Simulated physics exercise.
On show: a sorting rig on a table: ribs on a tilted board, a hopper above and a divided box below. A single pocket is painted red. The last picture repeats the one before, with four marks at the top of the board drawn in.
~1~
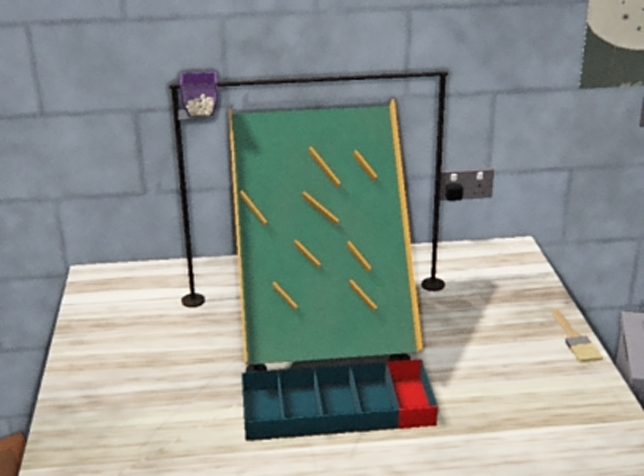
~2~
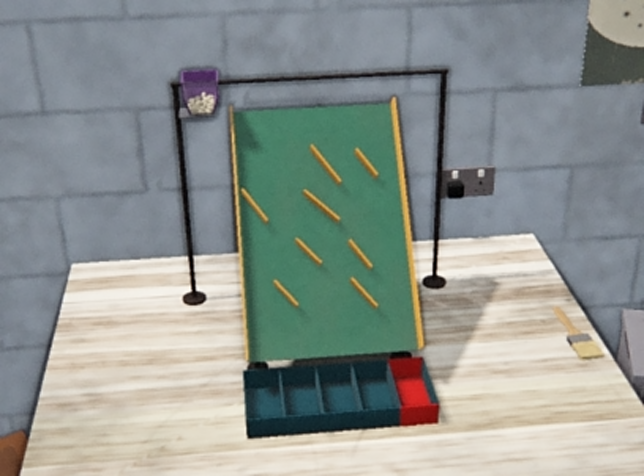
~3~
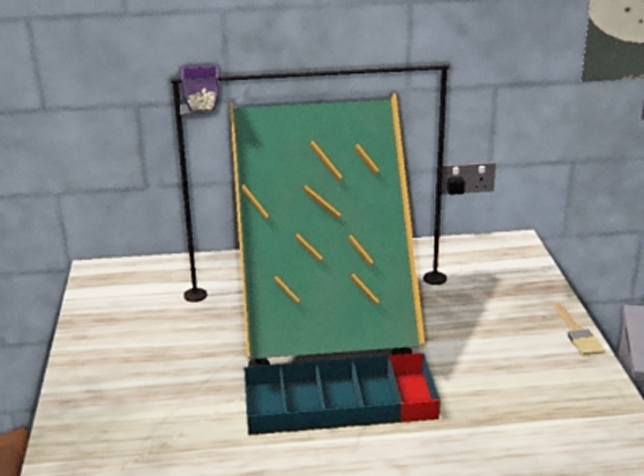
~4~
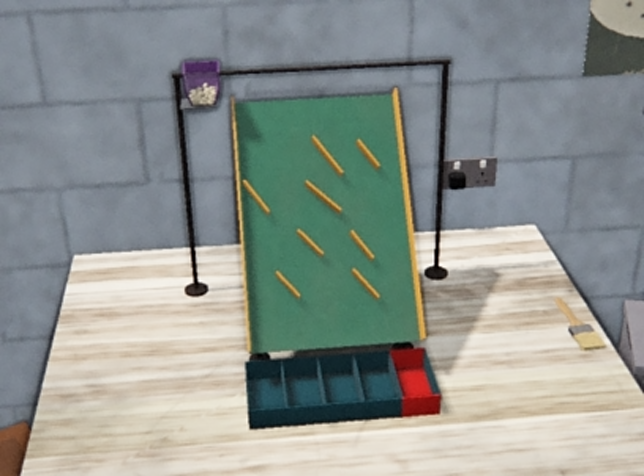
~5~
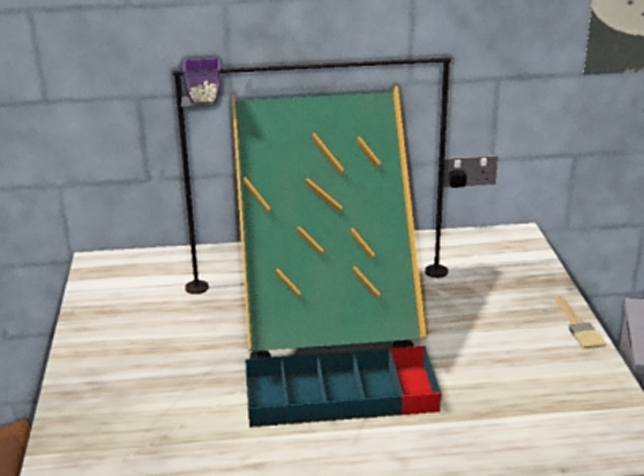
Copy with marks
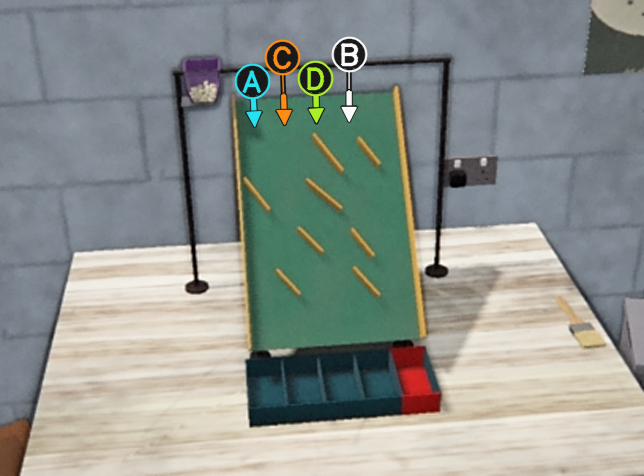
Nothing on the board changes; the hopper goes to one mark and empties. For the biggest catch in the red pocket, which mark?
B works best here.
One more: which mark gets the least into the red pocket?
It is A.
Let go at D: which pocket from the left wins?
The fifth.
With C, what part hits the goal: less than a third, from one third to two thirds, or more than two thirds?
It is less than a third.
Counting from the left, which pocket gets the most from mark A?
The third from the left.
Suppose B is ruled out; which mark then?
Here it is mark D.
On the marked copy, mark A meets the board at (254, 121); mark B meets the board at (349, 116); mark C meets the board at (284, 119); mark D meets the board at (316, 117).
With A, none in the red pocket, nearly all in other pockets, a stray few held on the board.
With B, nearly all in the red pocket, a stray few outside the box.
With C, about a quarter in the red pocket, most in other pockets.
With D, most in the red pocket, about a quarter in other pockets.
